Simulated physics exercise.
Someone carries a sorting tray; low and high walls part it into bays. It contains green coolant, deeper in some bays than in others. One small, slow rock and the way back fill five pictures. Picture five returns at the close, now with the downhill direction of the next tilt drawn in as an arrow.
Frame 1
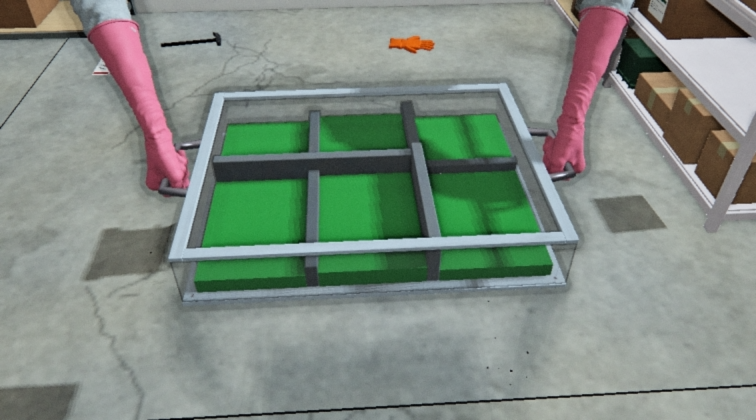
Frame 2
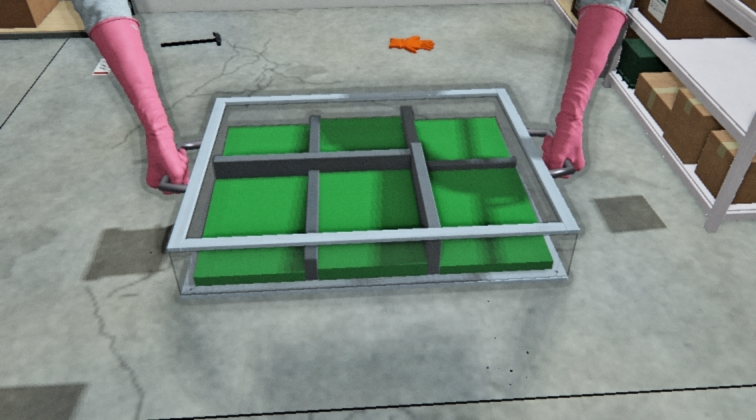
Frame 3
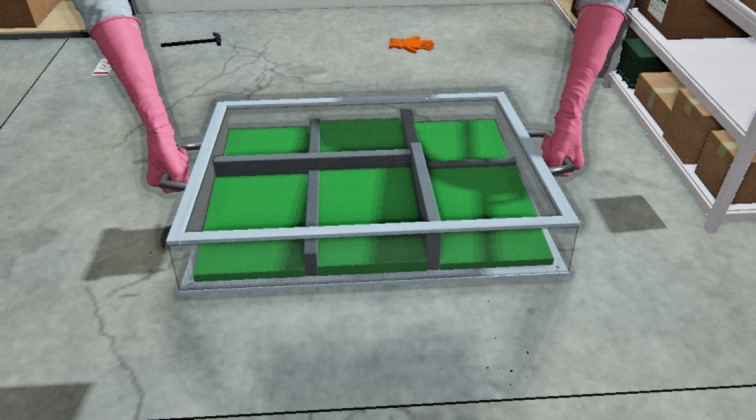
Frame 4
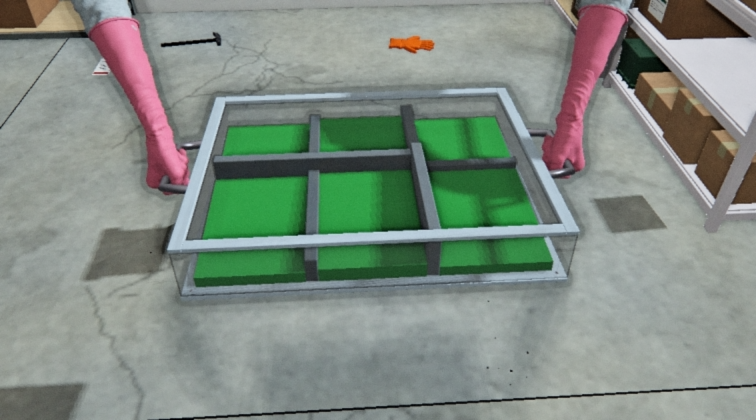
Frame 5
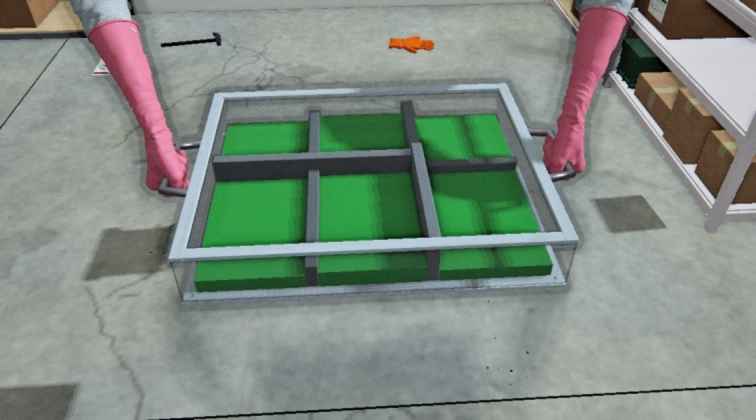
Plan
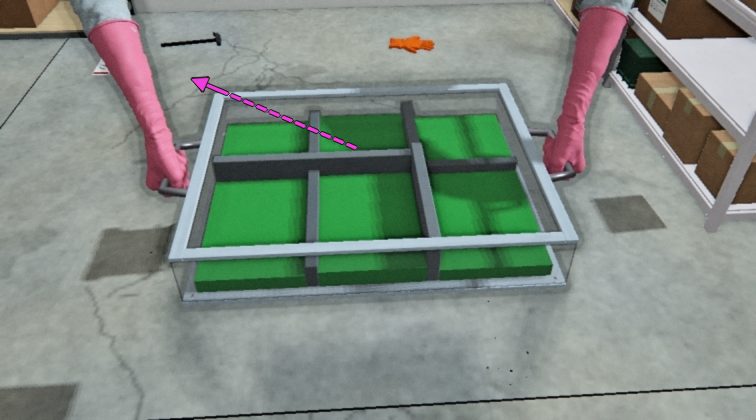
At first, two pink-gloved hands hold a clear-sided, pale-rimmed tray level by its handles, with green liquid in its six walled bays. The hands tilt it slightly down toward the back, then a touch further, before easing it back to level, the liquid staying within its bays.
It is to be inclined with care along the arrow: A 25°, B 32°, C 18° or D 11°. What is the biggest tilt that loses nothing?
It is D.
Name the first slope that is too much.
Here it is slope C.
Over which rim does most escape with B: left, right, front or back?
The left rim.
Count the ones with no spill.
One of them.
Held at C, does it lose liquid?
Yes, it does.
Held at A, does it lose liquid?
Yes, it does.
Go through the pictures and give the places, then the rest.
In the first picture, the tray is level; deepest in the back middle bay, at (363, 139), shallowest in the front right.
The second picture shows tipped about 4° down to the back; no wall is crossed.
The third picture shows tipped about 6° down to the back; no wall is crossed.
The fourth picture shows tipped about 3° down to the back; no wall is crossed.
In the fifth picture, the tray is level; deepest in the back middle bay, at (363, 139), shallowest in the front right.
The arrow ends at (197, 80).
Choosing A, about 42 % goes over the rim.
Choosing B, about 67 % goes over the rim.
Choosing C, about 8 % goes over the rim.
Choosing D, nothing spills; the front left bay holds the most.
